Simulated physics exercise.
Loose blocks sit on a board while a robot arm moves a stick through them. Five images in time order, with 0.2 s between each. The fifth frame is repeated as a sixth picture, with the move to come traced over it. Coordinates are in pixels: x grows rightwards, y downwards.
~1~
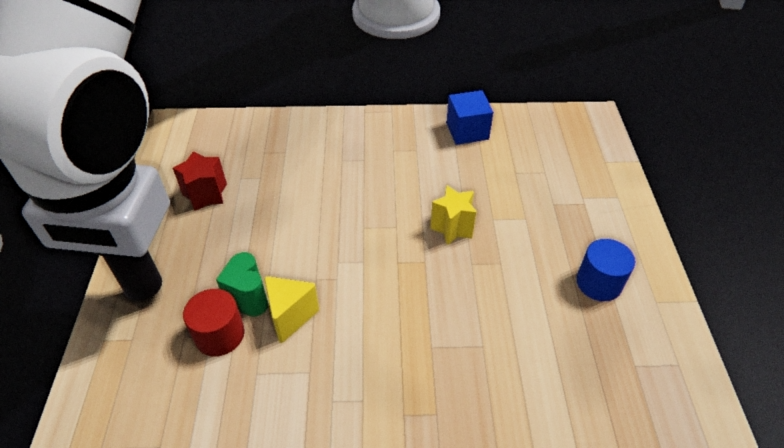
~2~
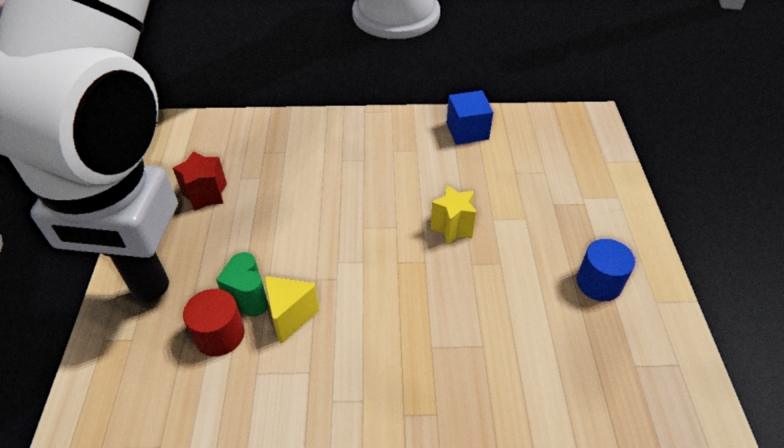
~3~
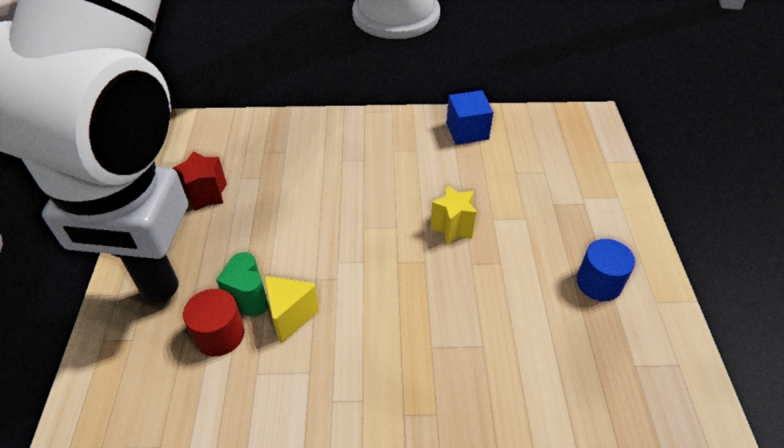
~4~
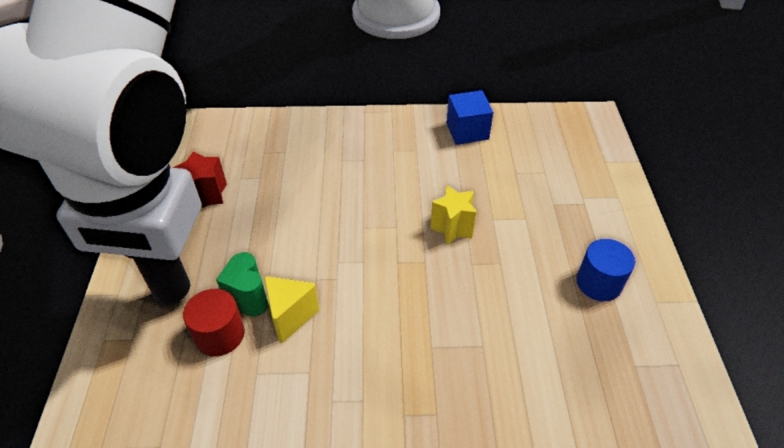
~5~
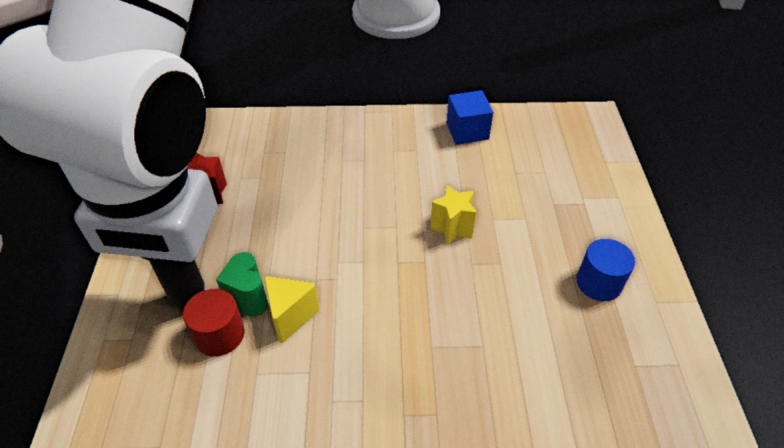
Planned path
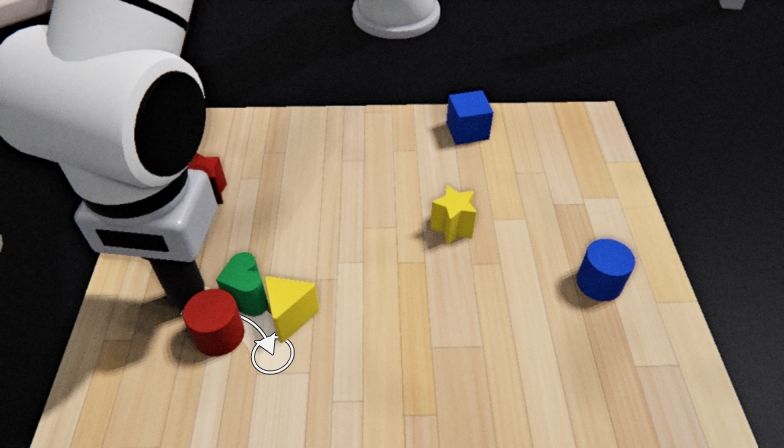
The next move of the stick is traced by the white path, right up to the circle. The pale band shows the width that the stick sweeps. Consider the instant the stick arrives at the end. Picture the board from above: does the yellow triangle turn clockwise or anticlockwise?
Short answer: Clockwise.
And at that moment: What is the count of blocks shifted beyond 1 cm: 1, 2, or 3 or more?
Count: 3 or more.
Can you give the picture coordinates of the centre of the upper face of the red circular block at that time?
Somewhere near (233, 367).
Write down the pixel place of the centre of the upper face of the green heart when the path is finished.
At (268, 270).
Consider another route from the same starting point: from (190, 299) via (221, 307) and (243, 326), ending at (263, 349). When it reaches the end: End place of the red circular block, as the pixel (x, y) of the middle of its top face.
When the path ends, it will be at (229, 365).
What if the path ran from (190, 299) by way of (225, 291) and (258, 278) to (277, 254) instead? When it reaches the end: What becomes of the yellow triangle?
That block is going to get moved.
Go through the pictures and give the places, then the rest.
In the first picture, stick's lower end (144, 286); red circular block (209, 310); green heart (240, 272); yellow triangle (285, 292).
In the second picture, stick (151, 287); blocks still.
In the third picture, stick (160, 288); blocks still.
In the fourth picture, stick (172, 289); blocks still.
In the fifth picture, stick (186, 290); red circular block (209, 310); green heart (240, 272); yellow triangle (285, 292).
Drawn move, from (190, 299) via (224, 310) and (255, 325), ending at (273, 354).
The first path, step by step. One third of the way, stick (221, 302); red circular block (221, 322); green heart (255, 270), turned 25° anticlockwise; yellow triangle (292, 291), turned 25° clockwise.
Two thirds of the way, stick (253, 317); red circular block (234, 341); green heart (268, 270), turned 75° anticlockwise; yellow triangle (296, 289), turned 45° clockwise.
At the end, stick (270, 346); red circular block (233, 367); green heart (268, 270), turned 75° anticlockwise; yellow triangle (303, 292), turned 20° clockwise.
